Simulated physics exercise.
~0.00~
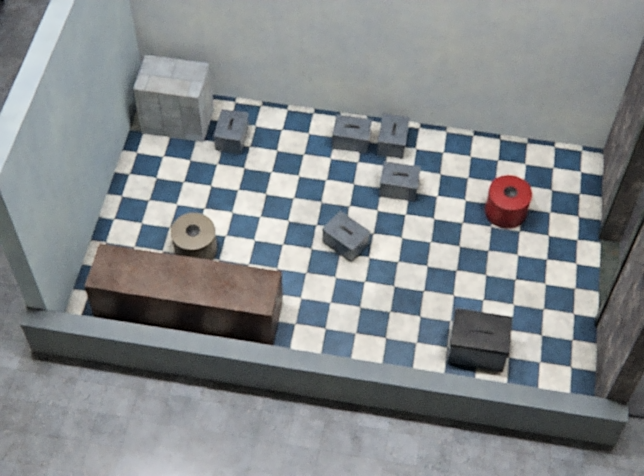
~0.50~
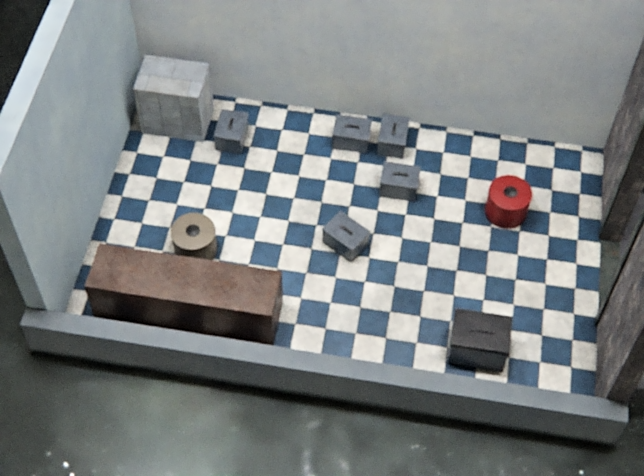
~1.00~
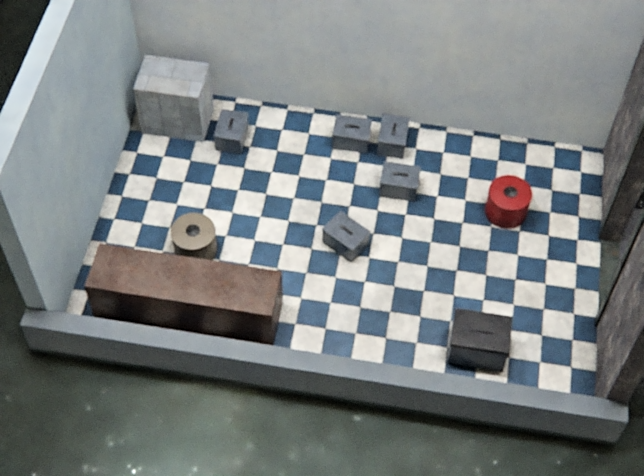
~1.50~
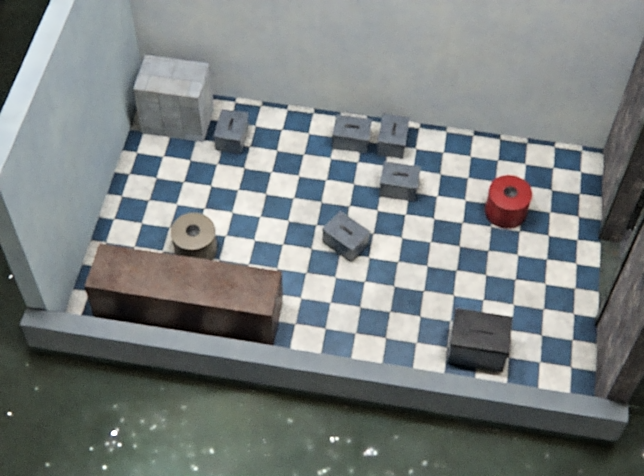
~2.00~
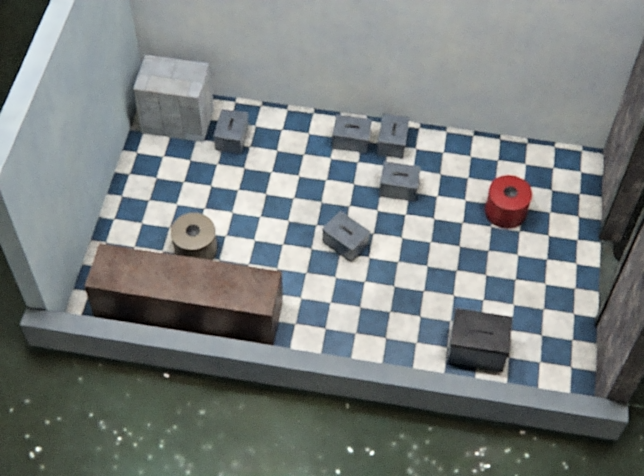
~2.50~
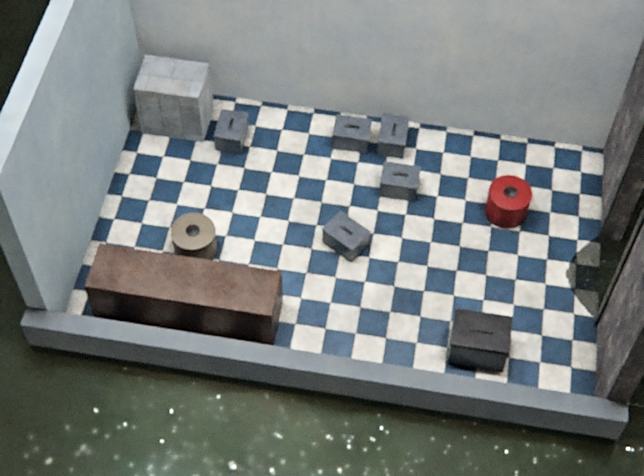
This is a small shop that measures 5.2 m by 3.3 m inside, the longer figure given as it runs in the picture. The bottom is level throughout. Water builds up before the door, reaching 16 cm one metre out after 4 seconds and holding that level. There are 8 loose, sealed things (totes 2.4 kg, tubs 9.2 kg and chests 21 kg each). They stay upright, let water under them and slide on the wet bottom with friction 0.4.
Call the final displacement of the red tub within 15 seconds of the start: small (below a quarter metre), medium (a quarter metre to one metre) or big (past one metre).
Medium.
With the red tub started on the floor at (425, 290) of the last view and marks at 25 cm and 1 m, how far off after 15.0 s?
By then it winds up well off.
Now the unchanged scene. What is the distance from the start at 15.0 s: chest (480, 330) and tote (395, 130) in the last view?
One is off by 0 cm, the other by 50 cm, in the order asked.
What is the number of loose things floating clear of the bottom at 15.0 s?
I get 7.
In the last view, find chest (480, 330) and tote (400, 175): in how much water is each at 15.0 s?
I'd put it at 5 cm and 7 cm respectively.
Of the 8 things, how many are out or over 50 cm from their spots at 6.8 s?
By my tally, 1.
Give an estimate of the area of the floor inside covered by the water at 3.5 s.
1.5 m2.
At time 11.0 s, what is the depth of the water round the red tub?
Somewhere close to 4 cm.
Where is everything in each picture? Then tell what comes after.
The first frame shows the red tub at (511, 192), on the bottom; water covers 0.0 m2; 0 of 8 have shifted.
The second frame shows the red tub at (511, 192), on the bottom; water covers 0.0 m2; 0 of 8 have shifted.
The third frame shows the red tub at (511, 192), on the bottom; water covers 0.0 m2; 0 of 8 have shifted.
The fourth frame shows the red tub at (511, 192), on the bottom; water covers 0.0 m2; 0 of 8 have shifted.
The fifth frame shows the red tub at (511, 192), on the bottom; 0.0 m2 under water; 0 of 8 have shifted.
The sixth frame shows the red tub at (511, 192), on the bottom; 0.2 m2 under water; 0 of 8 have shifted.
After 3.5 s the red tub is near (511, 192), 0.0 m from its start, aground; 0 afloat.
After 6.8 s the red tub is near (484, 174), 0.3 m from its start, aground; 1 afloat.
After 11.0 s the red tub is near (469, 158), 0.6 m from its start, aground; 6 afloat.
After 15.0 s the red tub is near (475, 140), 0.8 m from its start, afloat; 7 afloat.
